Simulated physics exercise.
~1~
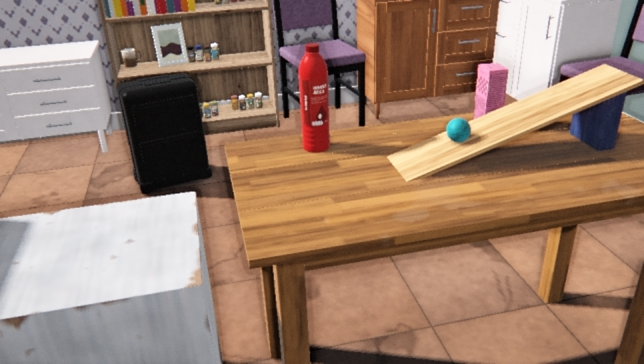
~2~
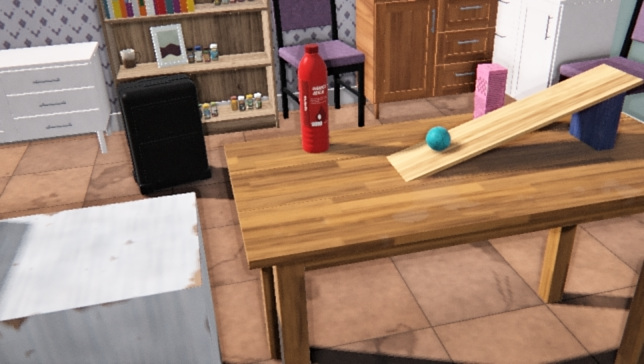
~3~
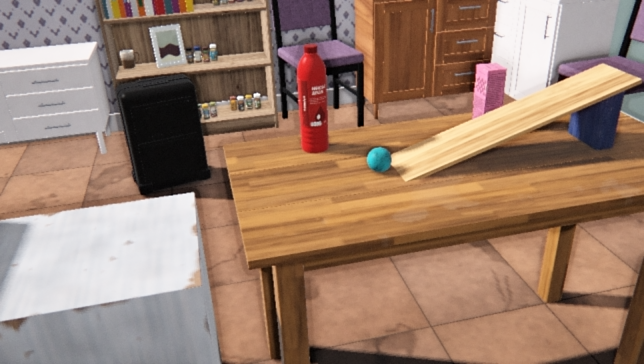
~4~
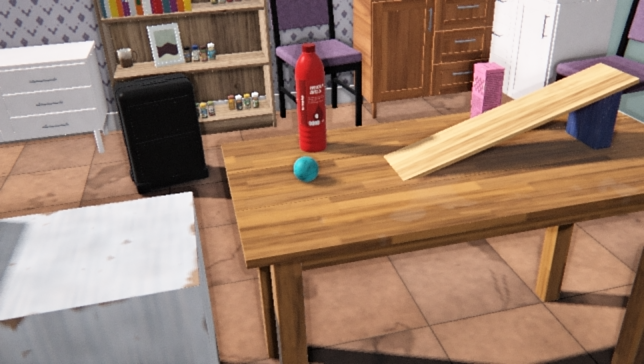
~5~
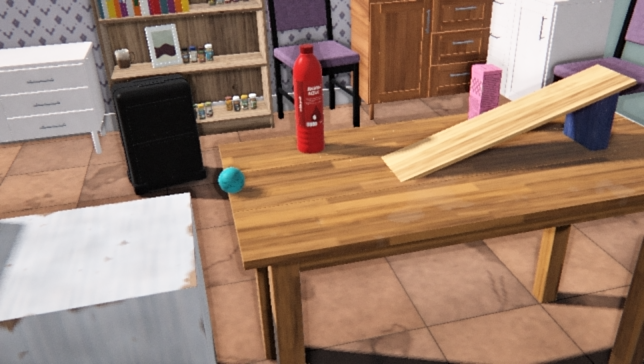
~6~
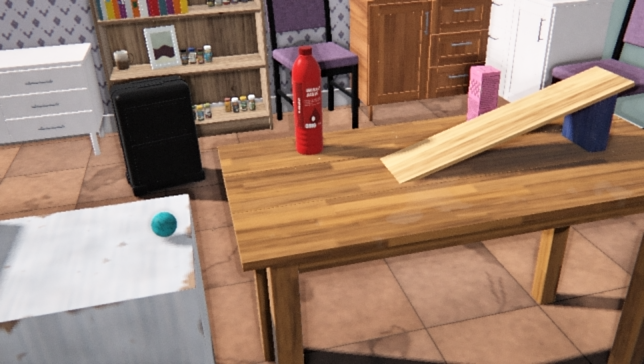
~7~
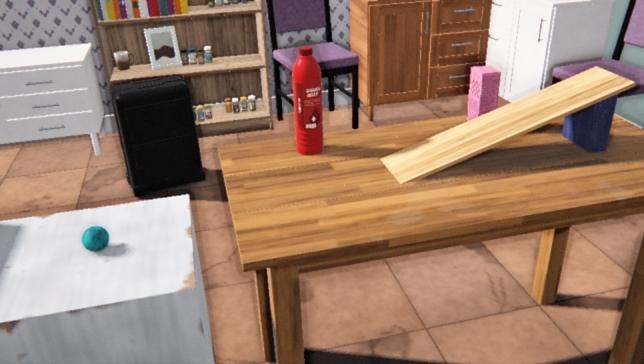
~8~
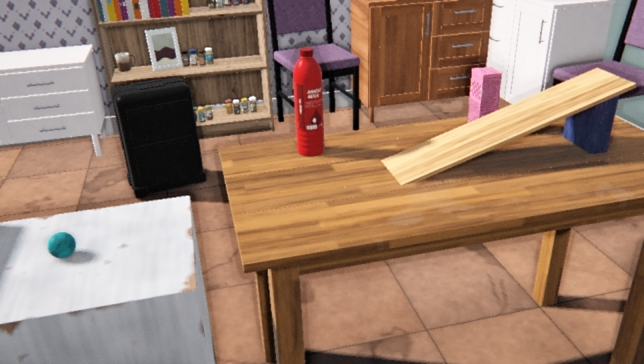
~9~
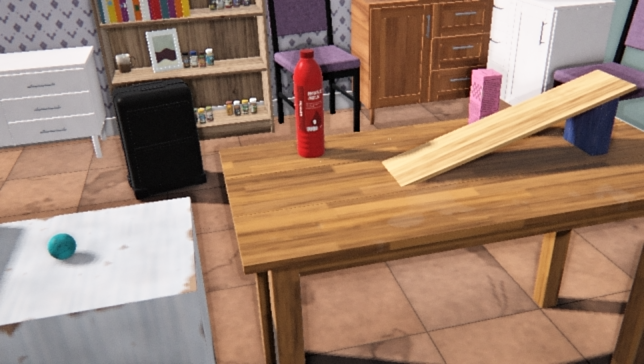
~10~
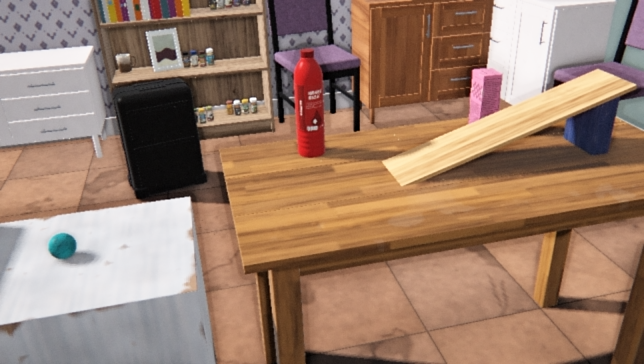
A wooden table held a sloping board, down which a turquoise ball rolled, passing in front of a red bottle and going off the left edge. It cleared the gap, landed on a lower whitish surface, rolled farther left and came to rest there.
